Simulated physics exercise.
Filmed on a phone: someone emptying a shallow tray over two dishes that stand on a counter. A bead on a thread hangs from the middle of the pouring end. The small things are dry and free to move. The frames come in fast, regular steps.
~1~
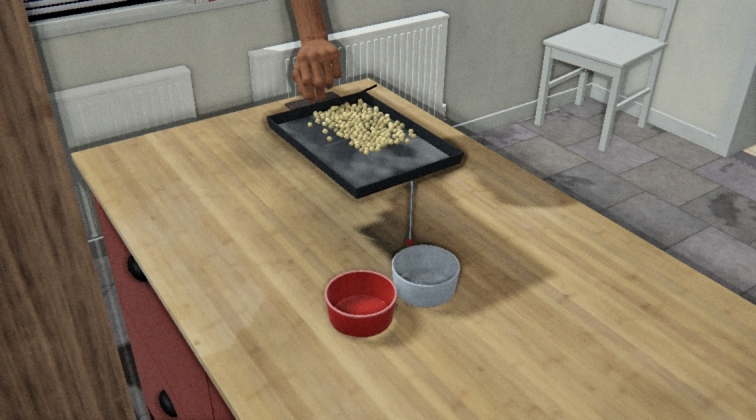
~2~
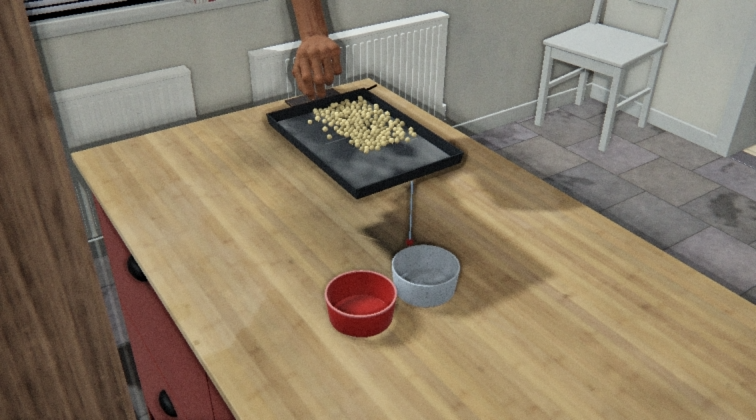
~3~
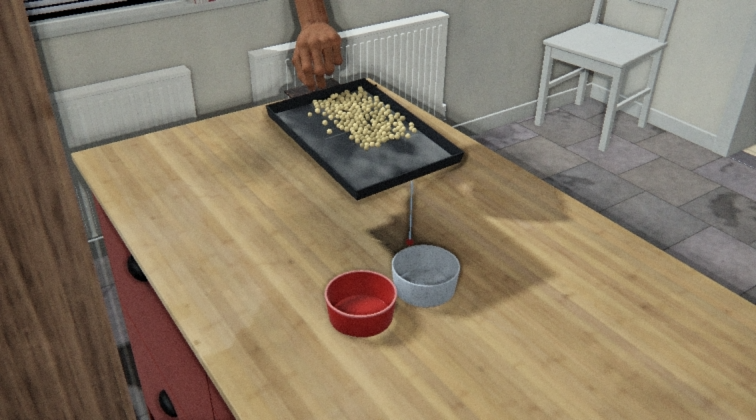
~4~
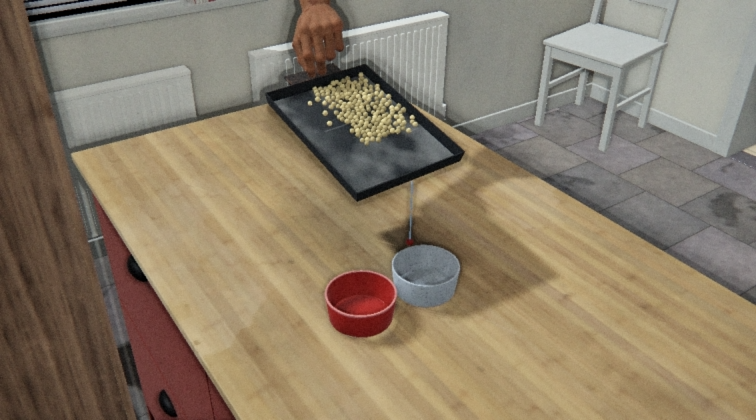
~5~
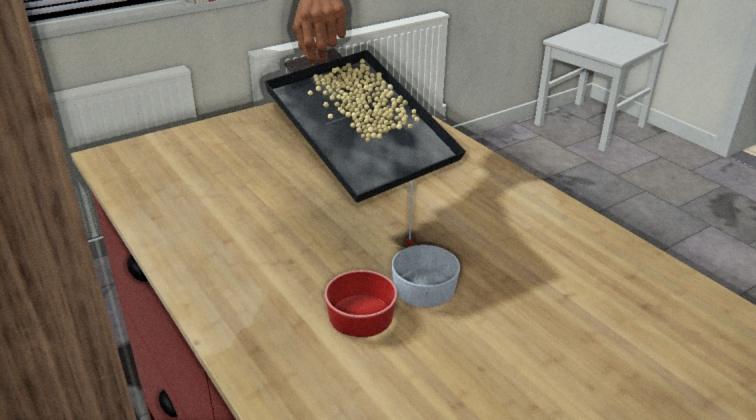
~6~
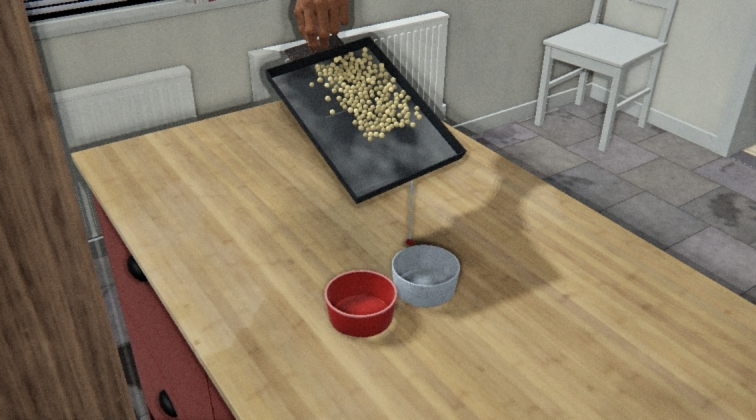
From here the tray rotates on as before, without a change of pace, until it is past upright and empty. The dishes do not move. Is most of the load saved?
The two hold more than half of the load.
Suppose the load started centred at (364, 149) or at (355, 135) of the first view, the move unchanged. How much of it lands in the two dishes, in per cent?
Near 90 % and 80 %.
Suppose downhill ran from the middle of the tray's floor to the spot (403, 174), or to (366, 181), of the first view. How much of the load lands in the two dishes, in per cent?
In turn 50 and 60 in a hundred.
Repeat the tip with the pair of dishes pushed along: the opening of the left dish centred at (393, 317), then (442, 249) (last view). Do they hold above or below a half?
First less than half, then the smaller part.
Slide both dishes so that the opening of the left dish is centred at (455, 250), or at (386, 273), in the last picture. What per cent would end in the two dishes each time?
Roughly 0 per cent, and 60 per cent.
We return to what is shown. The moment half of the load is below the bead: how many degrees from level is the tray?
At some 100 degrees.
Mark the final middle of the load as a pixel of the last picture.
Roughly at (386, 306).
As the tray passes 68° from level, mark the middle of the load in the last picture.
Near (393, 193).
Just after the last frame, tray tipped steeply; roughly two thirds on the tray; just a few in the left dish; just a few in the right dish; just a few outside both; roughly a third in the air.
A moment on, tray tipped past a quarter turn; roughly a quarter on the tray; roughly a quarter in the left dish; about a tenth in the right dish; roughly a quarter outside both; roughly a quarter in the air.
Further on, tray tipped past a quarter turn; roughly half in the left dish; roughly a third in the right dish; roughly a quarter outside both.
When it is over, tray tipped past a quarter turn; roughly half in the left dish; roughly a third in the right dish; roughly a quarter outside both.
